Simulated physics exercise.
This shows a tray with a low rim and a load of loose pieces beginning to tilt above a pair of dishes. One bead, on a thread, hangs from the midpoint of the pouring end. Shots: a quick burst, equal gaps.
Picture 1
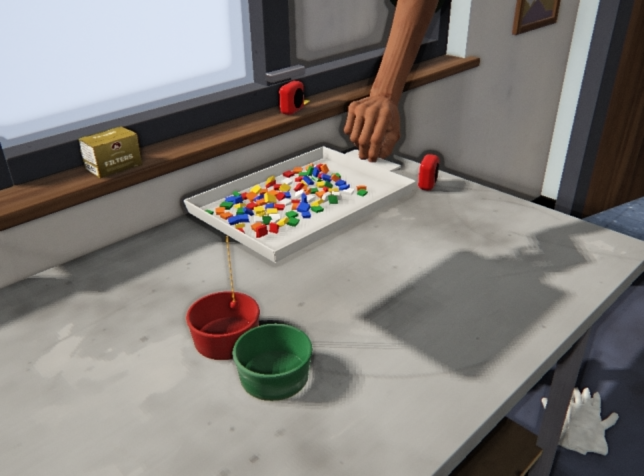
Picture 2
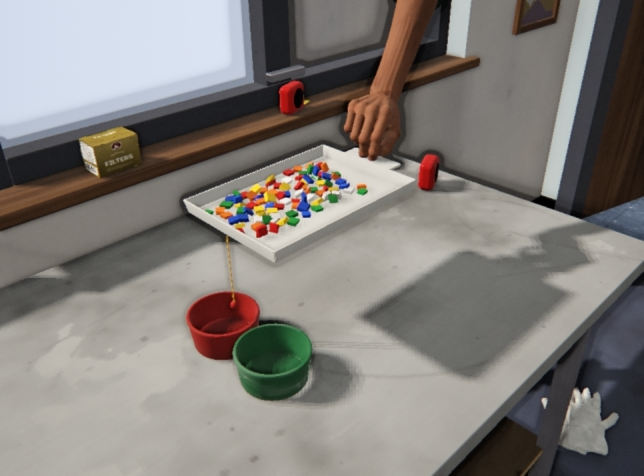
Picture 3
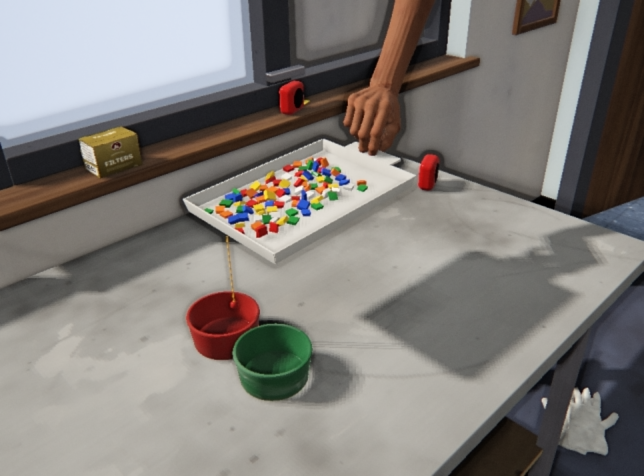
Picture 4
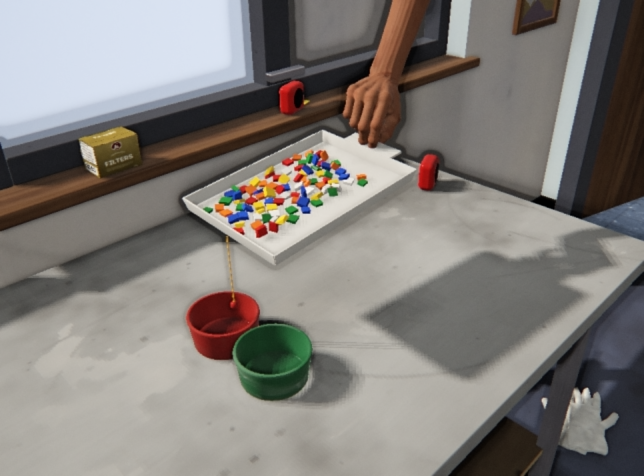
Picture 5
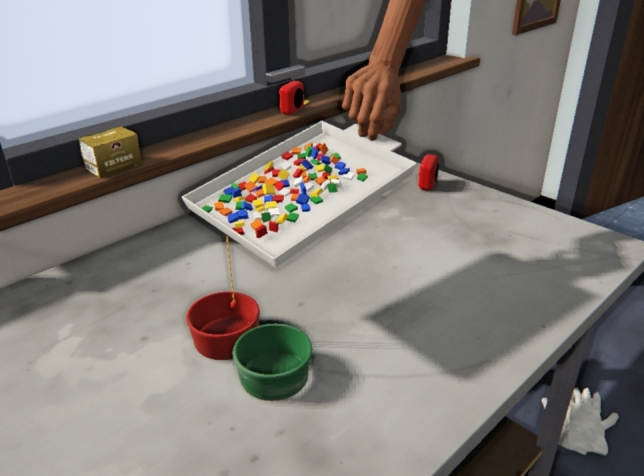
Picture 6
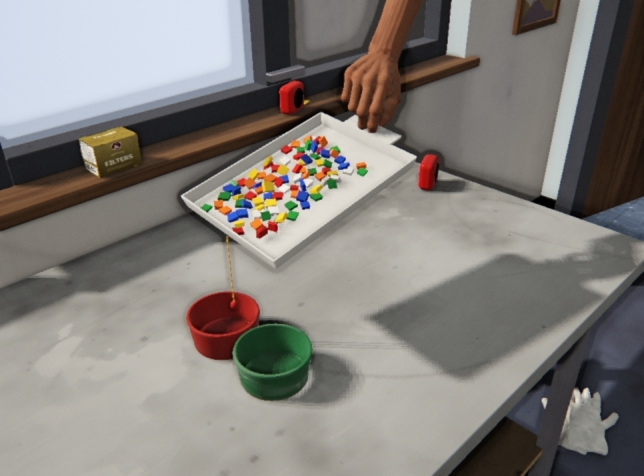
On a grey tabletop beside a window, a hand grips the far end of a white tray of colourful mosaic tiles, near a red dish and a green dish. The tray starts level, then tilts slightly, its far side rising, while the tiles stay clustered and the dishes remain still.
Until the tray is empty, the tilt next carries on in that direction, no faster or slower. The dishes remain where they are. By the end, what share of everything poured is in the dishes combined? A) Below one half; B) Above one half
B.
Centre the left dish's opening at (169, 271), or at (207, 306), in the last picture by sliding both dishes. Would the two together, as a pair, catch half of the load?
At place one a lesser share; at place two the greater share.
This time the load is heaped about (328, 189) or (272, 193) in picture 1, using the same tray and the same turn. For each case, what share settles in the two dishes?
Estimate: 90 % first, 80 % second.
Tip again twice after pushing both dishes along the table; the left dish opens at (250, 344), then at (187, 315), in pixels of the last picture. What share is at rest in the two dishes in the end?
It would be near 80 per cent first and near 40 per cent second.
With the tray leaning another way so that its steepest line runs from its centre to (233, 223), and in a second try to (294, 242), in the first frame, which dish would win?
On the first try it's the left-side dish, on the second the right-side dish.
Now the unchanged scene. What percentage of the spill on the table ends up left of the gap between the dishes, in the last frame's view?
It works out at some 80 percent.
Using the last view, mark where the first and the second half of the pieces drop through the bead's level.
I'd put it at roughly (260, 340), and after that at roughly (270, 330).
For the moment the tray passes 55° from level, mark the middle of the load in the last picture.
Mark it at roughly (272, 209) in the final frame.
Soon after the last picture, tray tipped steeply; all on the tray.
A little later, tray tipped right over; about two thirds on the tray; about a quarter in the right dish; a small part outside both; a small part in the air.
Later still, tray tipped past a quarter turn; most in the right dish; a stray few in the left dish; a small part outside both.
At rest, tray tipped past a quarter turn; most in the right dish; a stray few in the left dish; a small part outside both.
